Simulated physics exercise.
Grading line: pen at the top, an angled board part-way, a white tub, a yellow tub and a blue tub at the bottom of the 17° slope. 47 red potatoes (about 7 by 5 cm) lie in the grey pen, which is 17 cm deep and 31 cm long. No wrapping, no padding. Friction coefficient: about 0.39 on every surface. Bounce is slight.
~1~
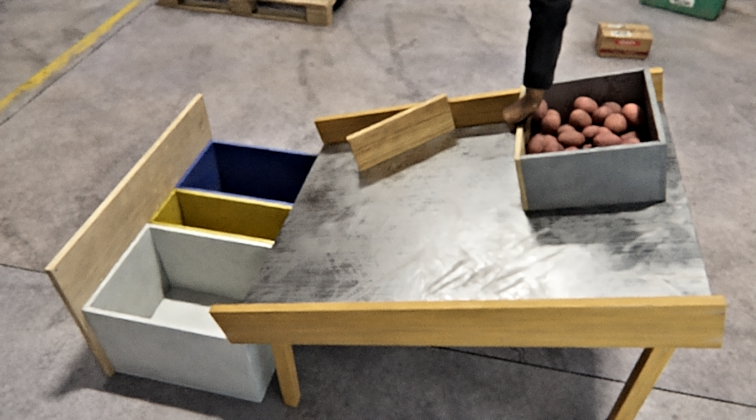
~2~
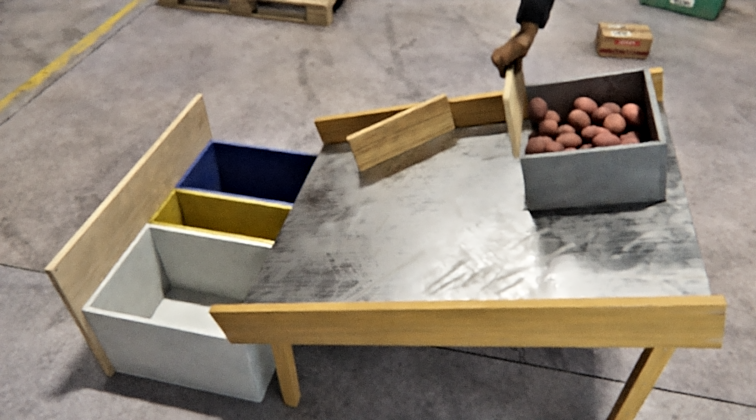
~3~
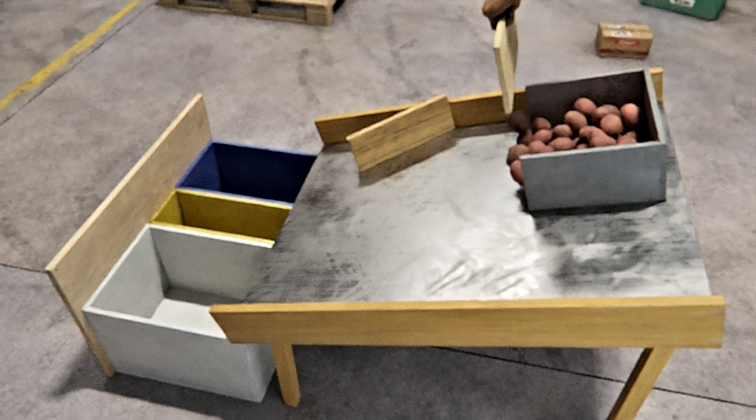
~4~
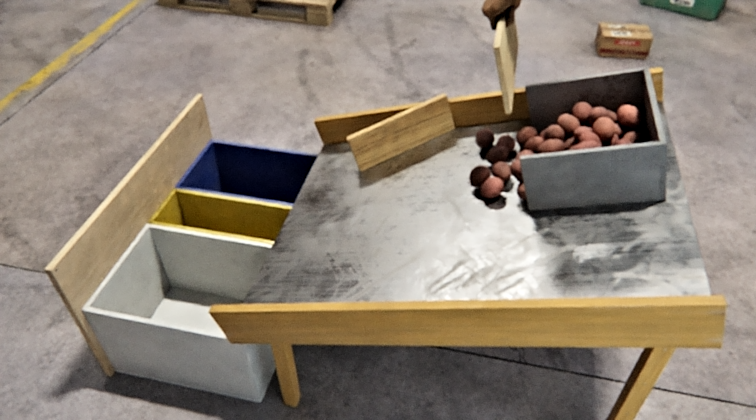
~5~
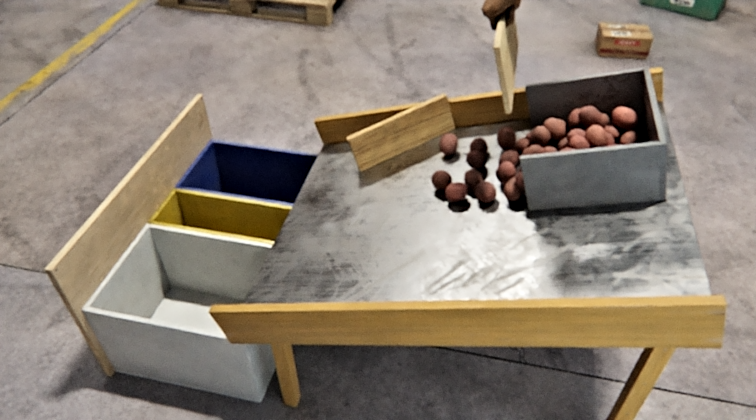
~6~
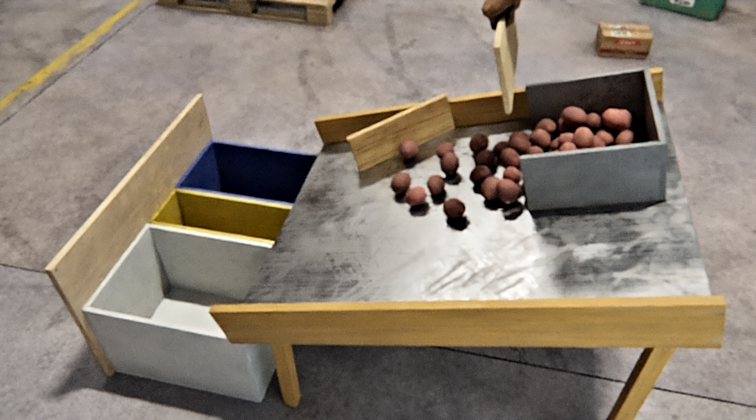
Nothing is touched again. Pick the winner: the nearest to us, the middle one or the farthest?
The largest share ends in the centre one: The yellow tub.
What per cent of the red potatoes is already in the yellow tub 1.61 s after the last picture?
Some 45 per cent by then.
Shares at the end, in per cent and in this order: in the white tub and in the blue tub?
About 15 and 10 per cent.
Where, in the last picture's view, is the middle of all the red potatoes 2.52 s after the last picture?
At about (220, 267).
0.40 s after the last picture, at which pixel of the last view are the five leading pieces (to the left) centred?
Near (285, 200).
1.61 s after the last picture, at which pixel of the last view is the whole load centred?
Near (234, 255).
Then, 0.40 s after the last picture, 15 still in the grey pen, 30 on the slope and 2 in the air.
Then, 0.91 s after the last picture, 1 still in the grey pen, 2 in the white tub, 8 in the yellow tub, 1 in the blue tub, 30 on the slope and 5 in the air.
Then, 1.61 s after the last picture, 4 in the white tub, 22 in the yellow tub, 4 in the blue tub, 12 on the slope and 5 in the air.
When it is over (2.52 s after the last picture), 7 in the white tub, 35 in the yellow tub and 5 in the blue tub.
